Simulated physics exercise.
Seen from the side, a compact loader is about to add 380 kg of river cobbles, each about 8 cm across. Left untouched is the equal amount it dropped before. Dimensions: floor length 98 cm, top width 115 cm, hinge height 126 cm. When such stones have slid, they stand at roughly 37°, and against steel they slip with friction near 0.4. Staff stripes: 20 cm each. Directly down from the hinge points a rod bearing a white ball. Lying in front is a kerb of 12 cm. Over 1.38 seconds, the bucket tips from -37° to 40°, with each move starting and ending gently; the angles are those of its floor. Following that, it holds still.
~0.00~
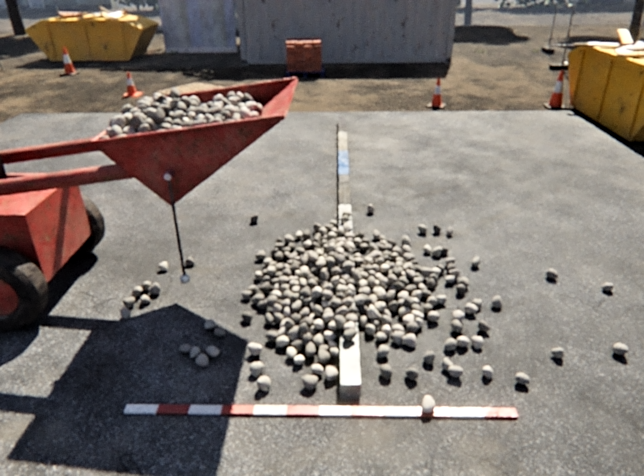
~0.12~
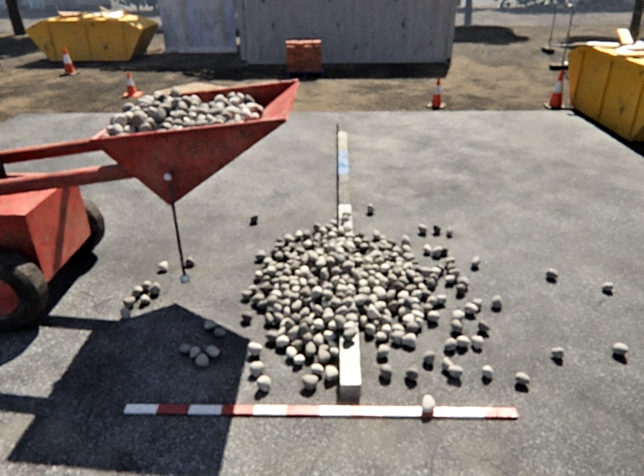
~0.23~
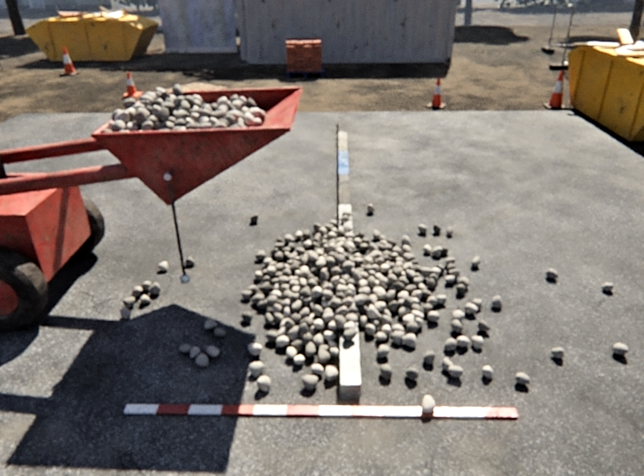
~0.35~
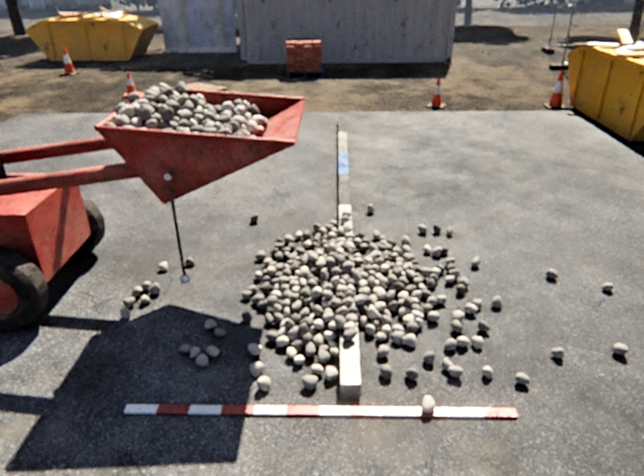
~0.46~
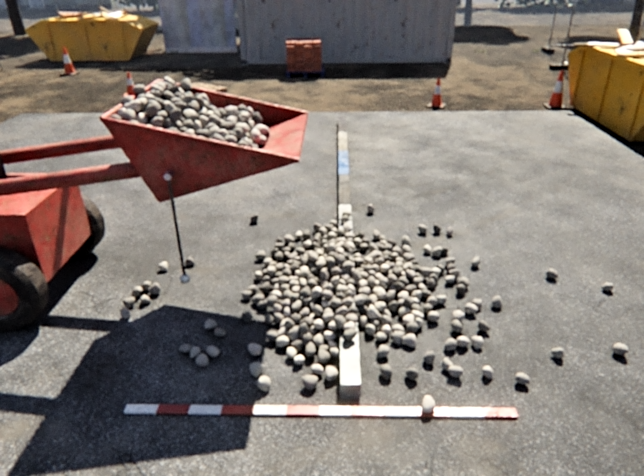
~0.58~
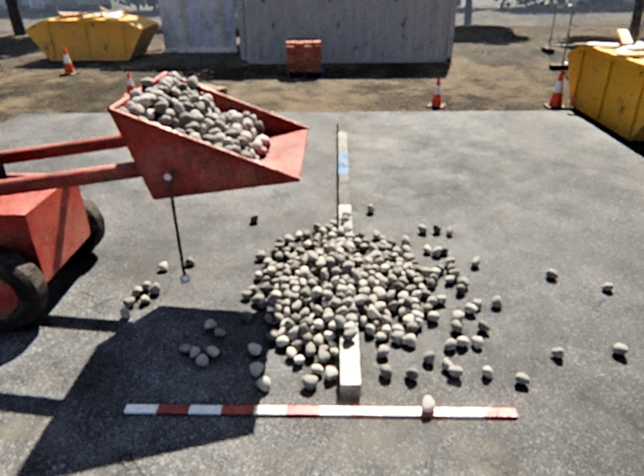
On a paved yard, a red loader's raised bucket, heaped with round grey stones, tilted forward so its right edge dropped and its left side rose, while the scattered stone pile below stayed still.
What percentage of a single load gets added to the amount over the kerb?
25 %.
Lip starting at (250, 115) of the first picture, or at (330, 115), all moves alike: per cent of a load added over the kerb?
Some 5 percent, and then 70 percent.
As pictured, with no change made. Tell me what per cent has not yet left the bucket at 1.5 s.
It holds some 50 per cent.
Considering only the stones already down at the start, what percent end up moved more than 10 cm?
Roughly 10 % of them.
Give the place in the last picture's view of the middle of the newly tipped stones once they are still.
Middle: Approx. (317, 273) px.
After 1.0 s the floor is at 28°; in per cent of one load, 100 in the bucket, 66 on this side of the kerb, 36 over the kerb; the foremost stones are at (531, 298).
After 1.5 s the floor is at 40°; in per cent of one load, 51 in the bucket, 115 on this side of the kerb, 36 over the kerb; the foremost stones are at (531, 298).
After 1.8 s the floor is at 40°; in per cent of one load, 7 in the bucket, 147 on this side of the kerb, 48 over the kerb; the foremost stones are at (531, 298).
After 4.4 s the floor is at 40°; in per cent of one load, 0 in the bucket, 140 on this side of the kerb, 61 over the kerb; the foremost stones are at (533, 298). Net gain over the kerb, 25.
